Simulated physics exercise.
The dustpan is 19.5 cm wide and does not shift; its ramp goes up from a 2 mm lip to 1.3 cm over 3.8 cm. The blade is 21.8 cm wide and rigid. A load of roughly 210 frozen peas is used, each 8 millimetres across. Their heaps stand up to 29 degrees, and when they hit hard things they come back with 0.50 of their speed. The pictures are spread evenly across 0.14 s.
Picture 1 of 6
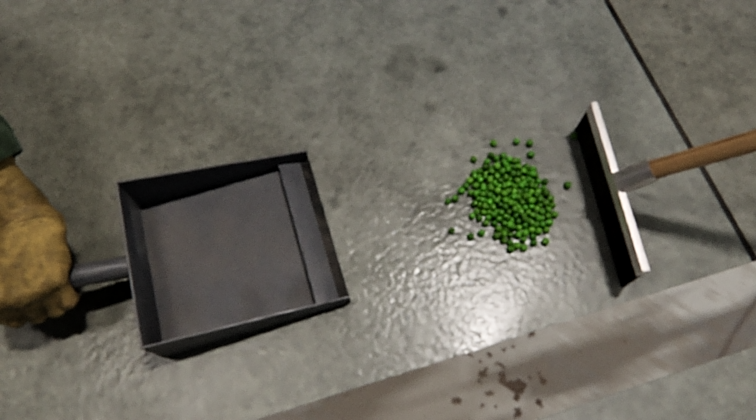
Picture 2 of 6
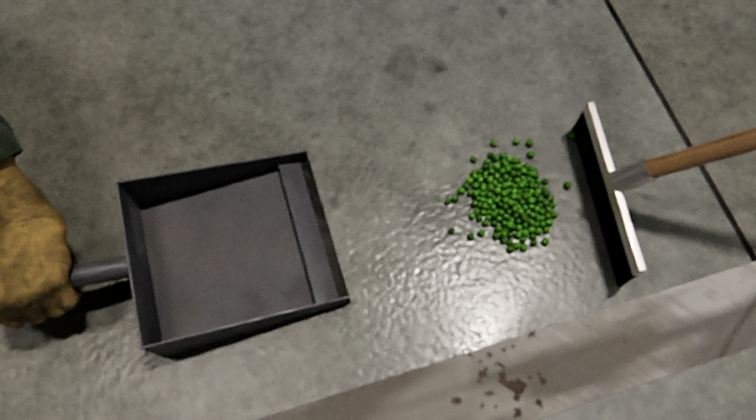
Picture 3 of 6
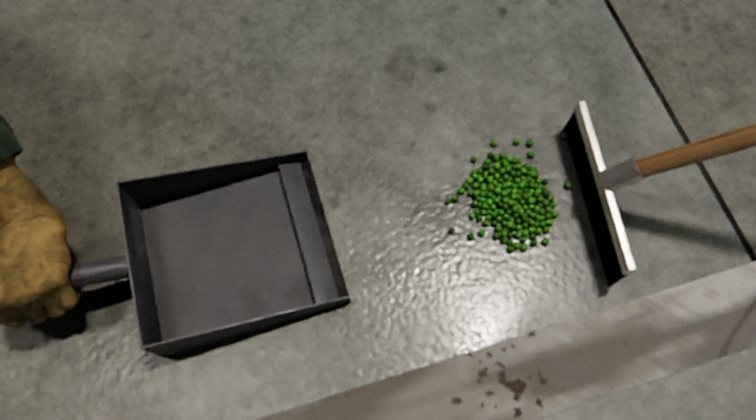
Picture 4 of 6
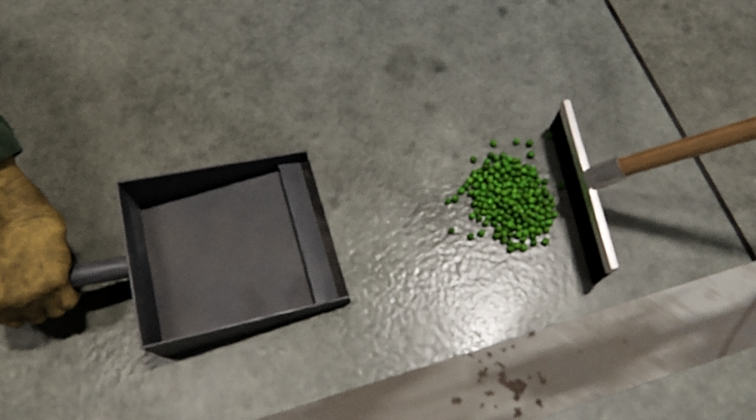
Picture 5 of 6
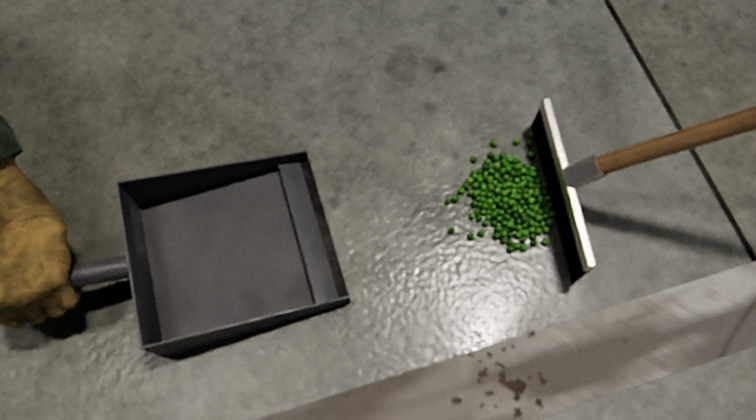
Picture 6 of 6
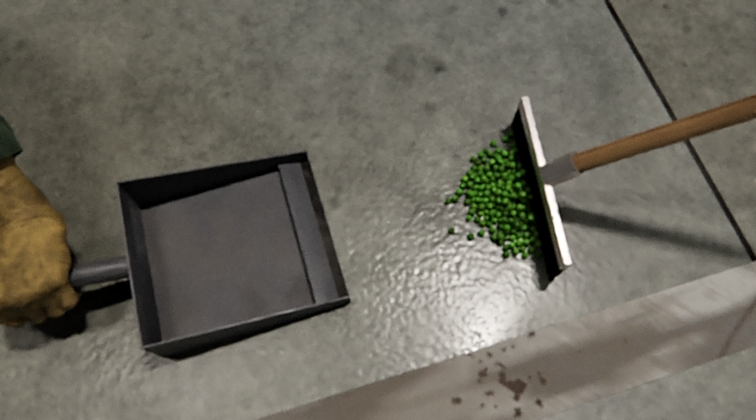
In the video, a gloved hand at left holds a dark dustpan still on a grey floor while a wooden-handled blade moves left from the right, reaching a loose pile of green peas and pushing them slightly leftward.
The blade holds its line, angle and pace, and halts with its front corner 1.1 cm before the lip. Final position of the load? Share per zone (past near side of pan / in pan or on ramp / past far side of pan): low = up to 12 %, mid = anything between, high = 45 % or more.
Near side - low, pan - mid, far side - mid.
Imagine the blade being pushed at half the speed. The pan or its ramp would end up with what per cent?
Near 25 %.
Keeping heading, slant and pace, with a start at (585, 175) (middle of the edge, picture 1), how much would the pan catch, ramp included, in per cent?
30 %.
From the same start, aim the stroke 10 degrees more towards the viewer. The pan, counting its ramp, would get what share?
The pan, ramp included, would get around 35 per cent.
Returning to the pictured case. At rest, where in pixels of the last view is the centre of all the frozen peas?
Est. centre at rest: (304, 192) px.
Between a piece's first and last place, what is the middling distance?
Near 28 cm.
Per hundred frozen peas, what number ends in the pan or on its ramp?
About 35 per cent.
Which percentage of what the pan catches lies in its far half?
Estimate: Close to 80 %.
Then, 0.15 s after the last picture, middle of the blade 13 cm from the lip; 0 % over the lip, far side 5 %, near side 5 %.
Then, 0.24 s after the last picture, middle of the blade 6 cm from the lip; 0 % over the lip, far side 15 %, near side 5 %.
Then, 0.47 s after the last picture, middle of the blade 3 cm from the lip; 40 % over the lip, far side 25 %, near side 10 %.
In the end, near side 10 %, pan 35 %, far side 25 %, in front of the lip or behind the blade 35 %.
